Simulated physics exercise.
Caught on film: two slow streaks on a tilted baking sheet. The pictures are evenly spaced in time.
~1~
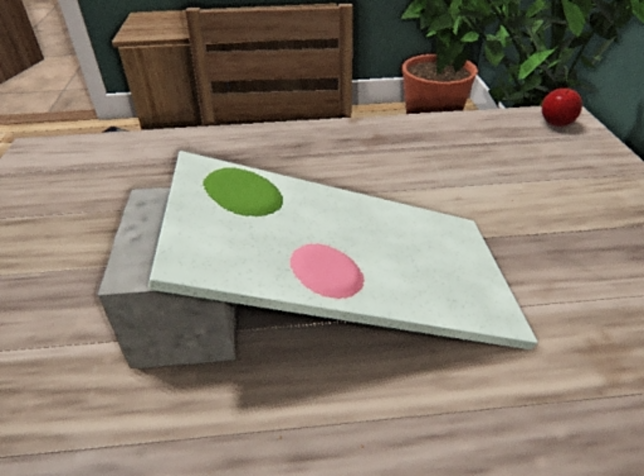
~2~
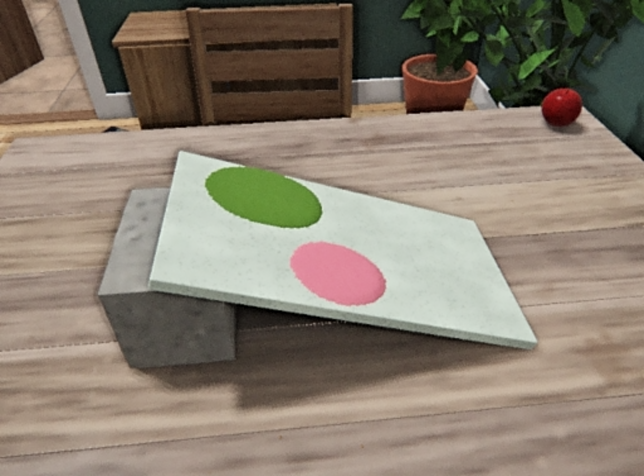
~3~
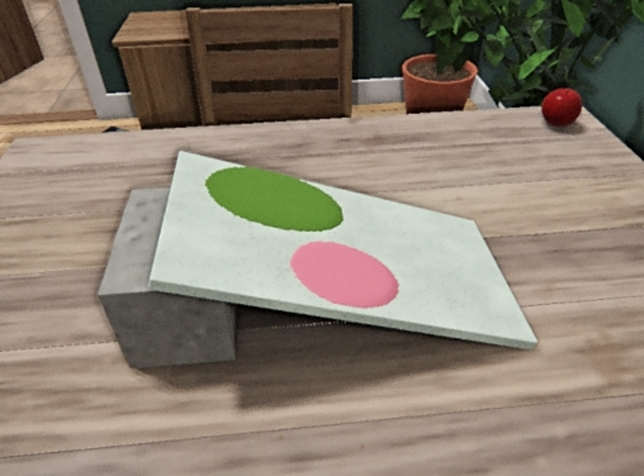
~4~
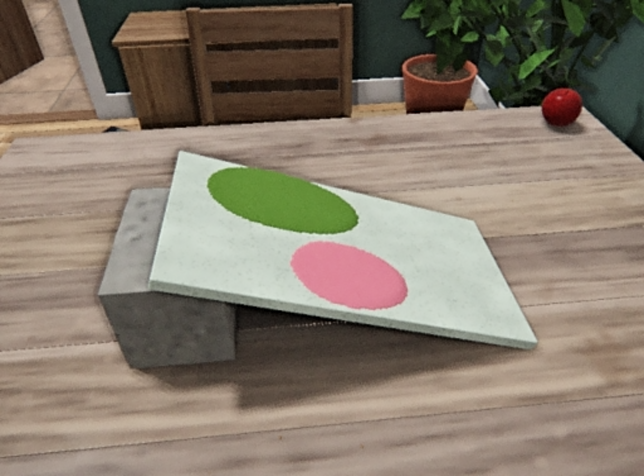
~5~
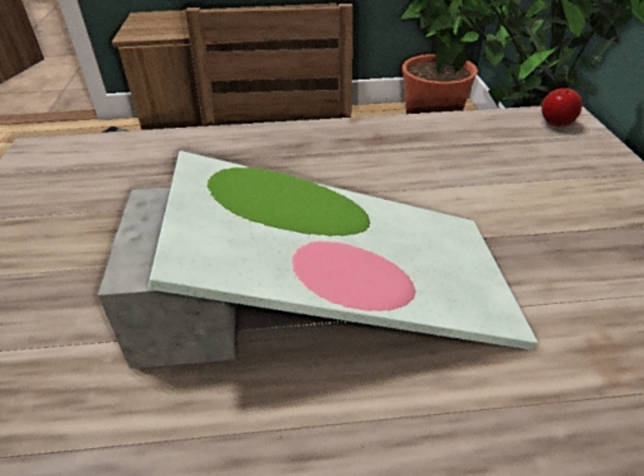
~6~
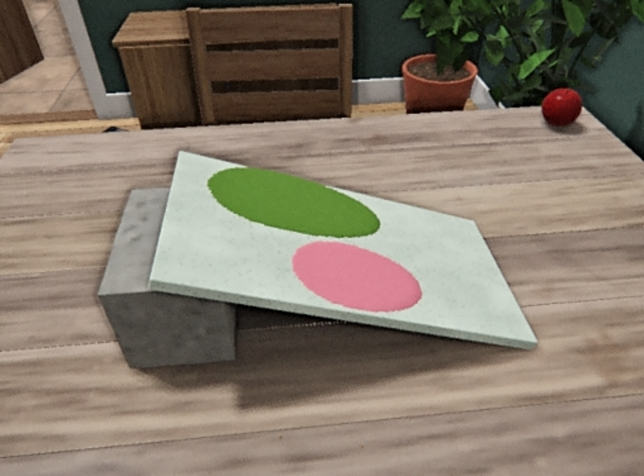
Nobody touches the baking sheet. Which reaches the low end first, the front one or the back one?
The farther one gets there first.
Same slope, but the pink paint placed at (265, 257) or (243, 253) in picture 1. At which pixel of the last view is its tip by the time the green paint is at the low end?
First near (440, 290), then near (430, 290).
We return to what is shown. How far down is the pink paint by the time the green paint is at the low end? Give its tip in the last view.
At about (489, 299).
Shortly, the pink paint is three quarters of the way down; the green paint is three quarters of the way down.
Then, the pink paint is close to the edge; the green paint is close to the edge.
At the finish, the pink paint is close to the edge; the green paint is at the low edge.
